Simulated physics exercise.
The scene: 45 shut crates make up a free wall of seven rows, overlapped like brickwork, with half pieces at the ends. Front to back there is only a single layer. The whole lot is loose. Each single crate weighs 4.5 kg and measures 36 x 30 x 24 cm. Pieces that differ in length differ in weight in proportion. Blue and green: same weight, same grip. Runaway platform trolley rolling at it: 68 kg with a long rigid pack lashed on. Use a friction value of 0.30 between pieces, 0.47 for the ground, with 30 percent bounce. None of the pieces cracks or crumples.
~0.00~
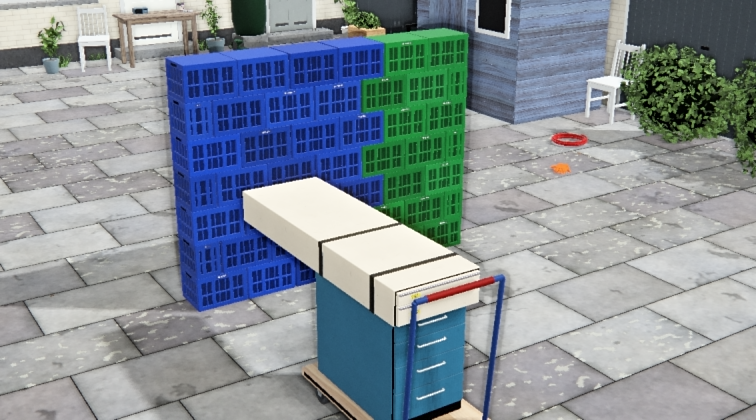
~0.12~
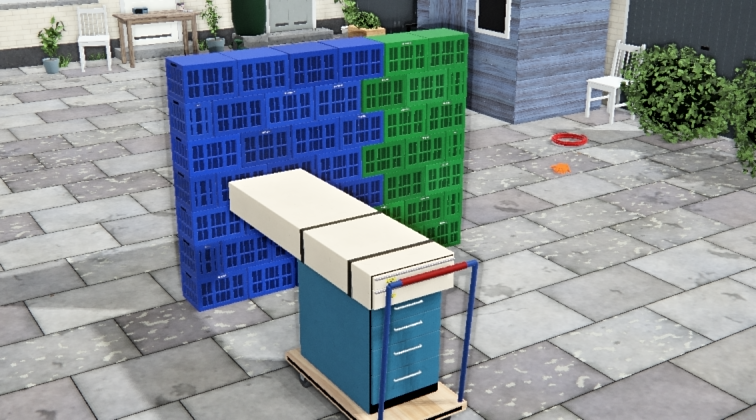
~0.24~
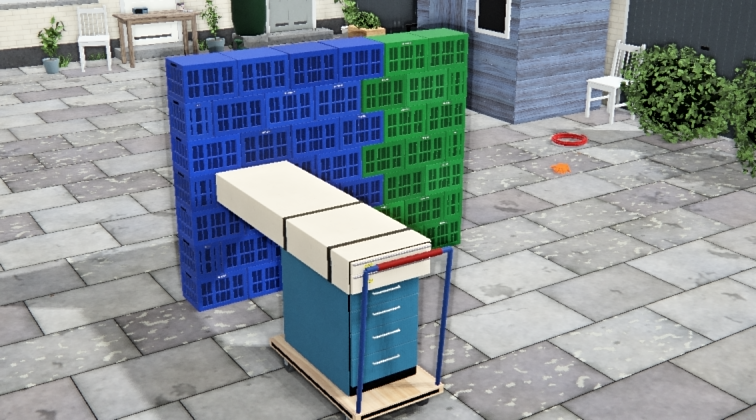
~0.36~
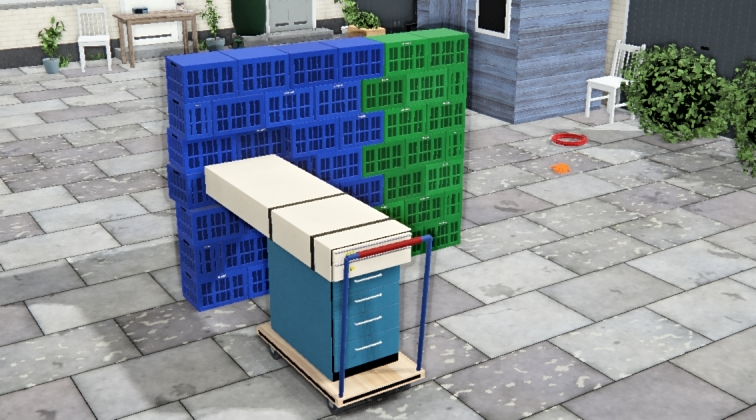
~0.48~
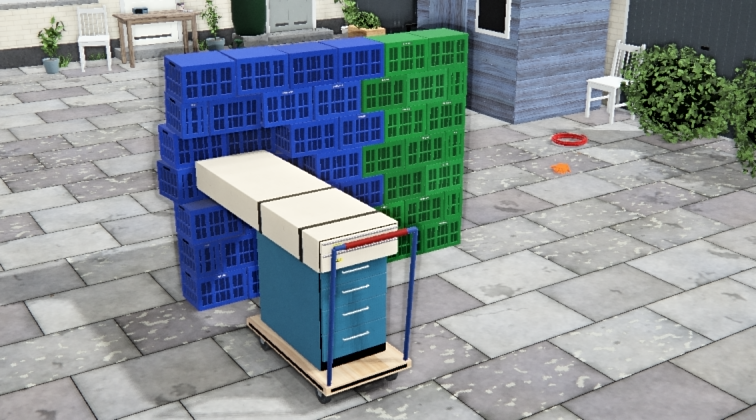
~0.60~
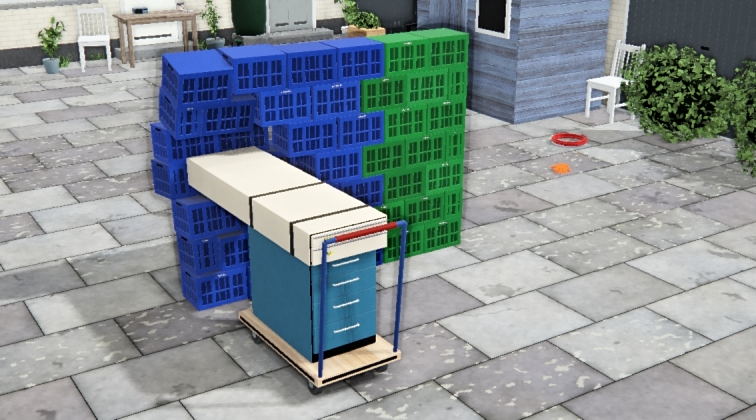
At first, a platform trolley carrying a blue-green drawer cabinet topped with long cream boxes rolls toward a wall of stacked blue and green crates. The overhanging end of the load pushes into the blue part, then several crates at the left shift and tilt, while the green ones stay almost still.
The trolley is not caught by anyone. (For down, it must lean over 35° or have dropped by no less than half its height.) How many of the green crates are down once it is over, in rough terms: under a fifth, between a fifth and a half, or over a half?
The fallen share will stay below a fifth.
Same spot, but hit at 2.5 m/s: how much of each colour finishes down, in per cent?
You'd end up with green at 0 per cent down and blue at 30 per cent.
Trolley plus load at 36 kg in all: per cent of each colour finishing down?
Colour by colour that makes green 0, blue 30 percent.
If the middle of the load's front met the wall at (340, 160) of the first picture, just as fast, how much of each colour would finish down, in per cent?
The green ones would be 40 per cent down and the blue ones 50 per cent.
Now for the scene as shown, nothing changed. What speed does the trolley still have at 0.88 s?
I'd put it at roughly 0.8 m/s.
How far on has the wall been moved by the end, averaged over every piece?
Averaged out, it's some 15 centimetres.
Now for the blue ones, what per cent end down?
By colour: Blue 30 per cent.
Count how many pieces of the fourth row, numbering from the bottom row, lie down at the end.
The tally comes to 2.
After 0.88 s, load 50 cm past the wall's line, still rolling; none of the 17 green crates down (6 of 45 in all colours); top green crate unmoved; top blue crate 9 cm from its place.
After 1.36 s, load 79 cm past the wall's line, still rolling; none of the 17 green crates down (9 of 45 in all colours); top green crate unmoved; top blue crate 62° from how it stood, 33 cm lower.
In the end (2.6 s), load 83 cm past the wall's line, stopped; none of the 17 green crates down (9 of 45 in all colours); top green crate unmoved; top blue crate on its side. That is 0 per cent. From the last view, middles, top green crate near (395, 54), top blue crate near (194, 137).
